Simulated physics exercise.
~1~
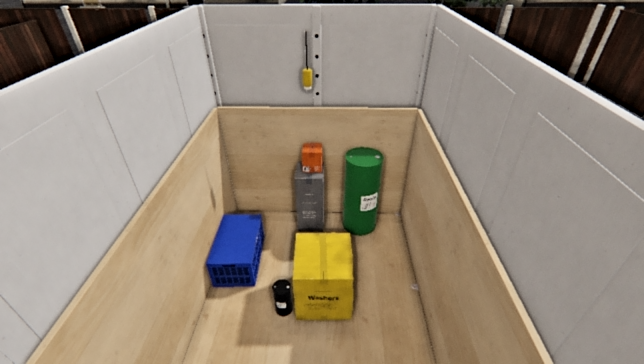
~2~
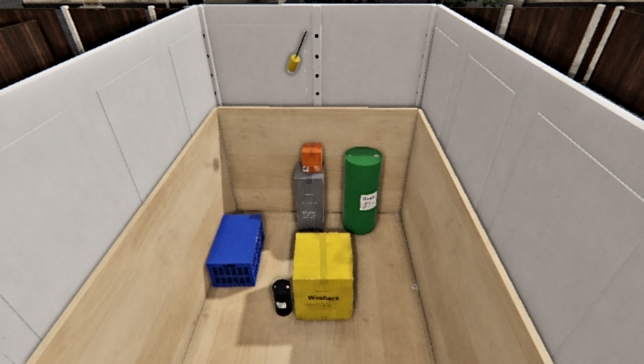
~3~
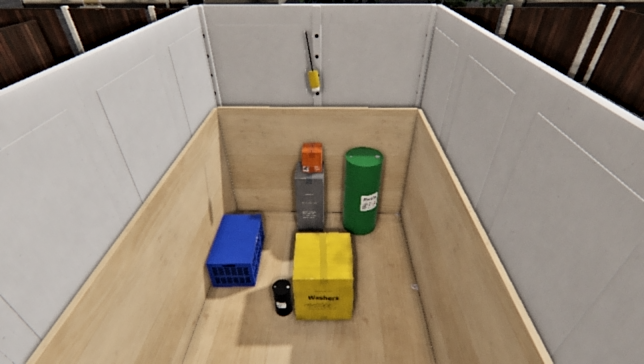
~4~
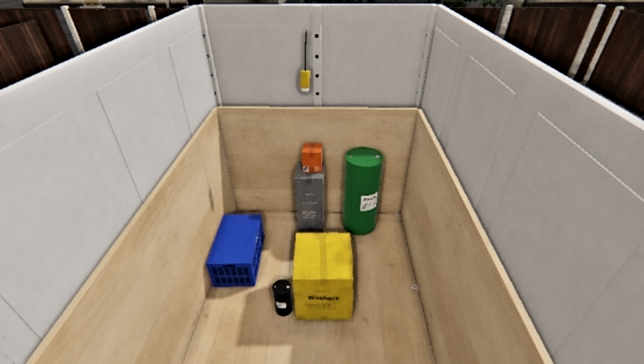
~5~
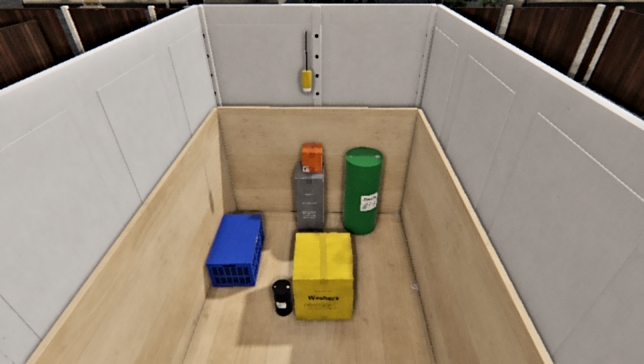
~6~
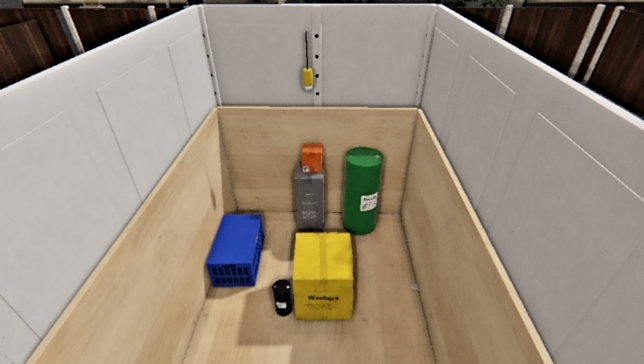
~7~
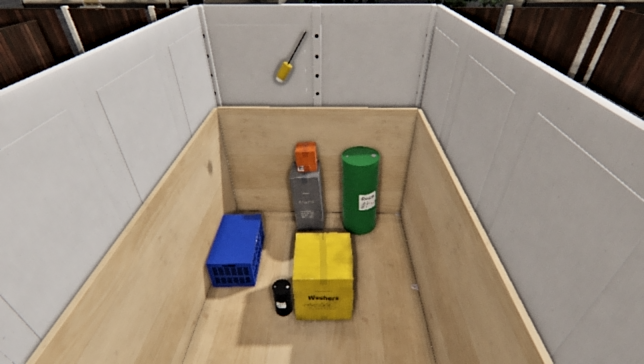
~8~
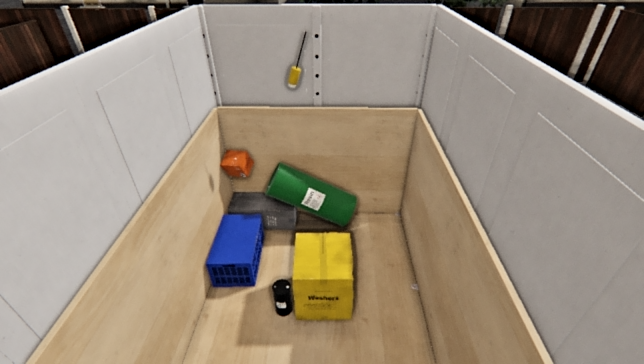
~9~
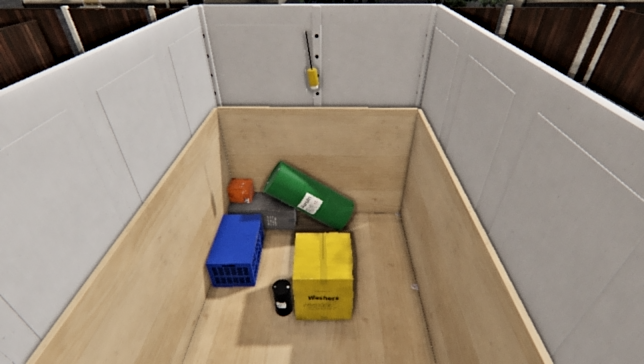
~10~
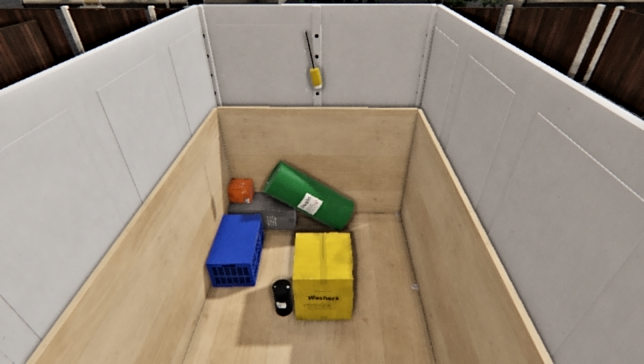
In the wood-lined load bay of a works van, a blue chest, a small black canister and a yellow box stand in front of a tall green drum and a grey box with an orange box on top. A yellow lamp swings on its cord against the front wall, while the load stays almost still. Then the stack shifts slightly left, and the grey box, orange box and green drum topple that way. The orange box drops lower by the left wall. At the end, the grey box lies on its side with the drum leaning beside it, while the front three remain in place.
